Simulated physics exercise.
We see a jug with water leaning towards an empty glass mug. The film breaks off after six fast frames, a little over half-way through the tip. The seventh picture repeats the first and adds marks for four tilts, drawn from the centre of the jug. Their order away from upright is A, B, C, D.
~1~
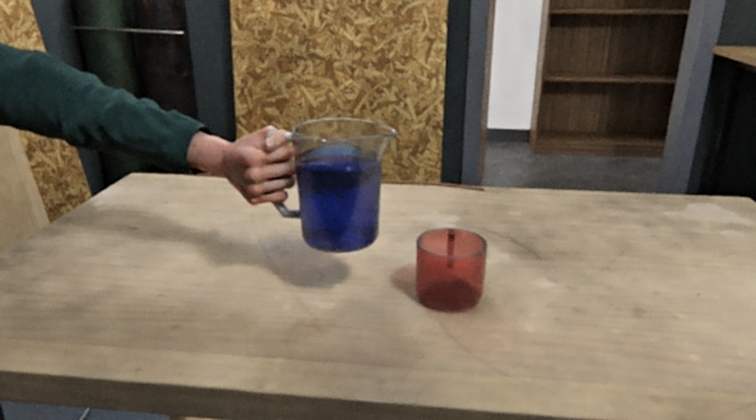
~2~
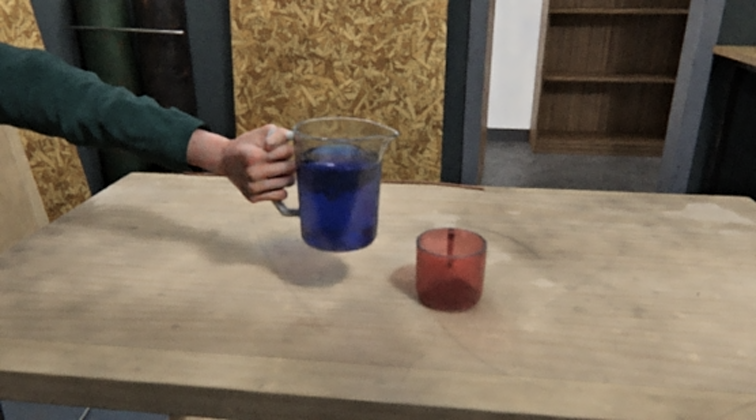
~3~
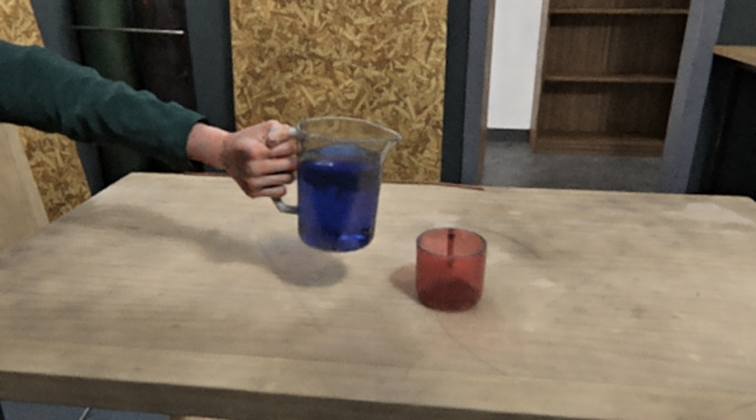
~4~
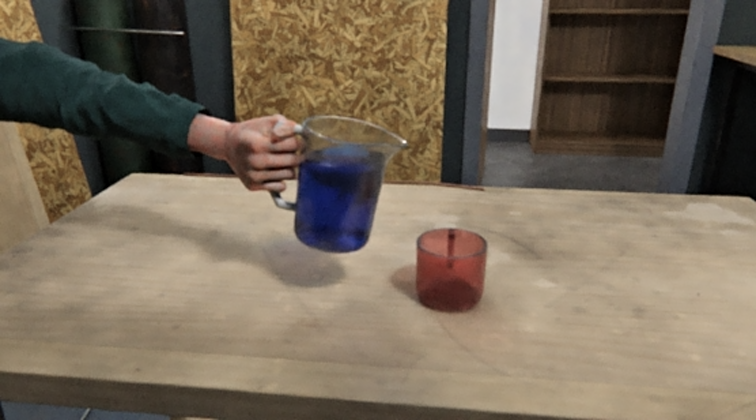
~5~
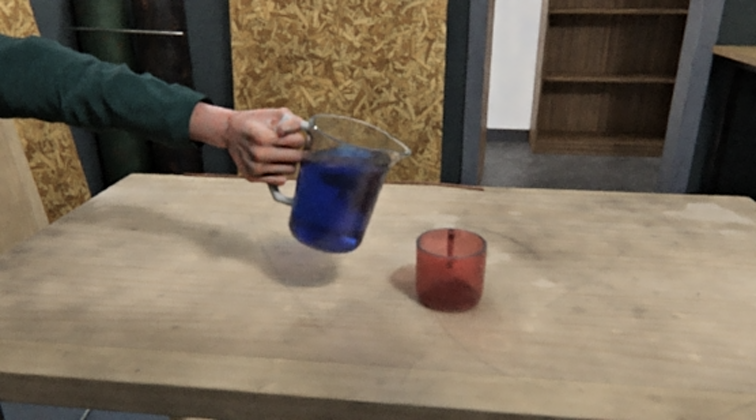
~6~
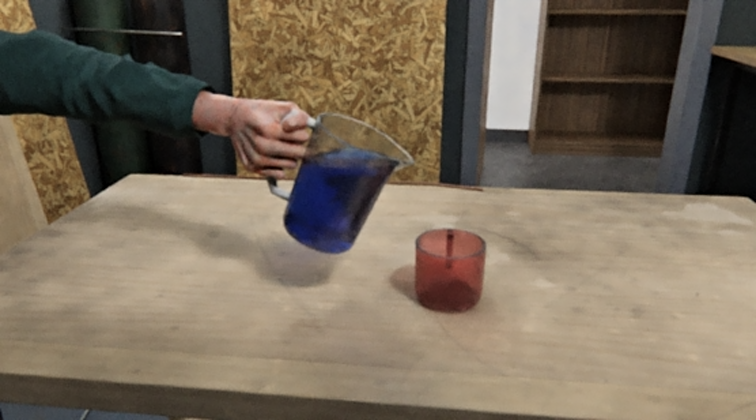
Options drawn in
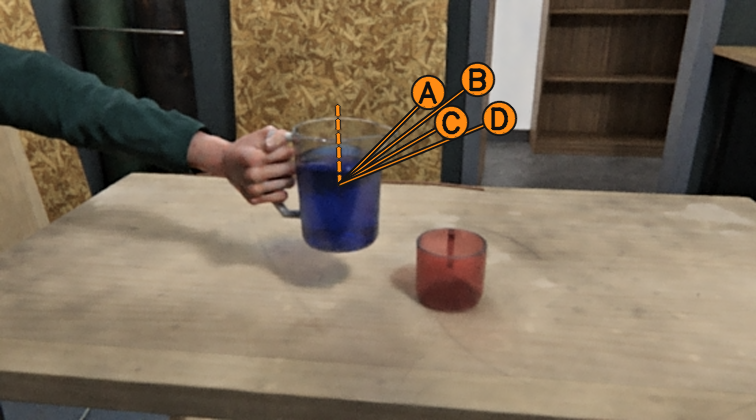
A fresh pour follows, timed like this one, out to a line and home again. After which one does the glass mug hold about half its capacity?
C works best here.
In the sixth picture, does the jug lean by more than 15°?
Yes, it does.
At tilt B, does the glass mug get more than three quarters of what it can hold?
No, less.
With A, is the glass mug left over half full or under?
Under half.
On the marked copy, A at (417, 106); B at (464, 89); C at (435, 129); D at (484, 125).
Choosing A, the glass mug ends with about 20 % of what it can hold.
Choosing B, the glass mug ends with about 35 % of what it can hold.
Choosing C, the glass mug ends with about 53 % of what it can hold.
Choosing D, the glass mug ends with about 76 % of what it can hold.
